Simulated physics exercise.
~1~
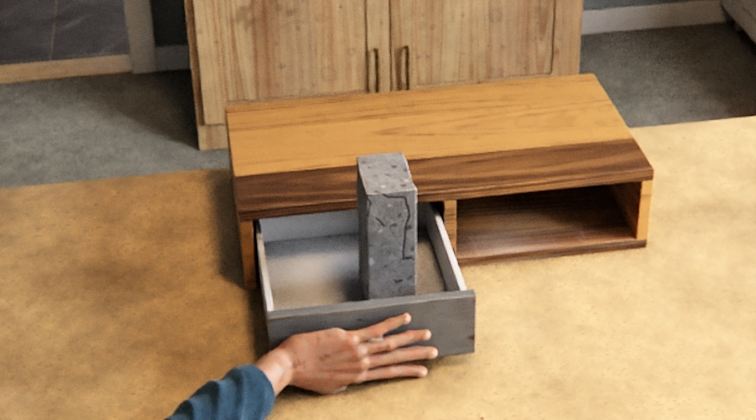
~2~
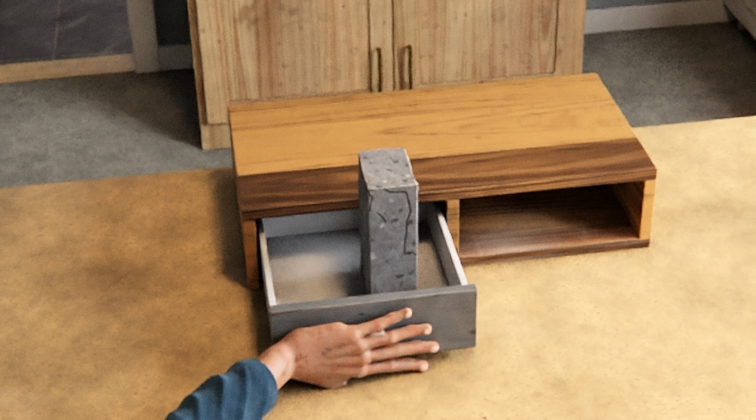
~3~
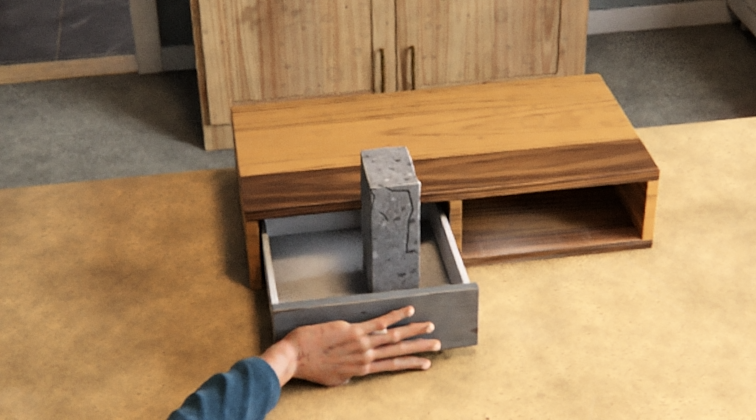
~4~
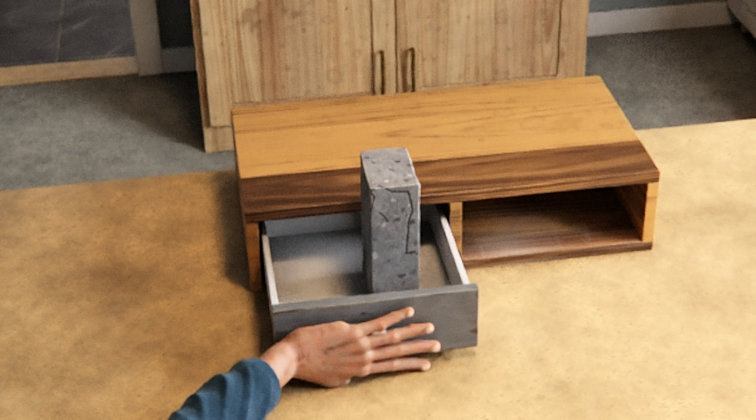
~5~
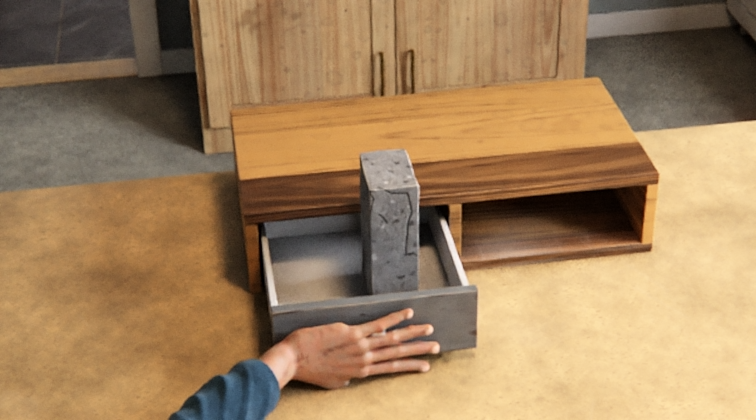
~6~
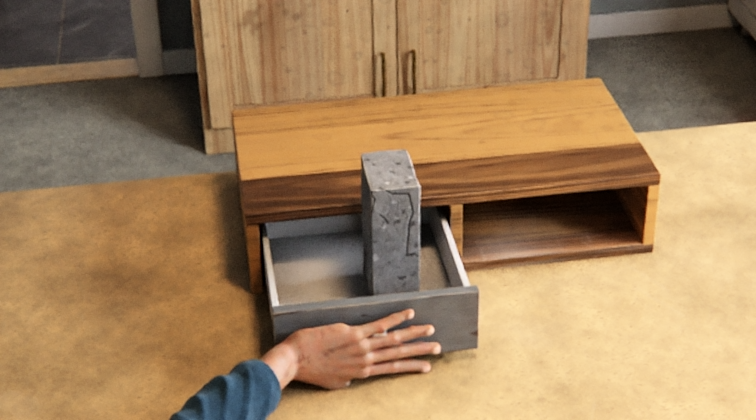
A hand in a blue sleeve rested against the front of a wide-open grey drawer in a wooden chest, with a grey brick standing upright inside, and nothing moved beyond a slight shift of the view.
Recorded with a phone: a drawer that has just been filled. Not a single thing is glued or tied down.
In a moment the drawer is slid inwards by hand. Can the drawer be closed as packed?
In the end, the drawer refuses to shut.
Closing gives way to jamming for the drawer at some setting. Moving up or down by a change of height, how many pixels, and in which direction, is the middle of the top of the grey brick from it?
Move it down some 68 pixels and it switches.
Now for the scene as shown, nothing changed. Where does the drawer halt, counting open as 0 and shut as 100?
10 in a hundred, roughly.
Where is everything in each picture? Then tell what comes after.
Drawer (358, 273) wide open; grey brick (387, 235), in the first frame.
Drawer (360, 268) wide open; chest (433, 175), in the second frame.
Drawer (362, 266) wide open; grey brick (390, 229), in the third frame.
Drawer (362, 267) wide open; chest (436, 177), in the fourth frame.
Drawer (361, 269) wide open; grey brick (389, 231), in the fifth frame.
Drawer (362, 269) wide open; chest (436, 180), in the sixth frame.
Then, 0.22 s after the last picture, drawer starting in.
Then, 0.40 s after the last picture, drawer stopped, still ajar.
At rest, the drawer stays ajar.
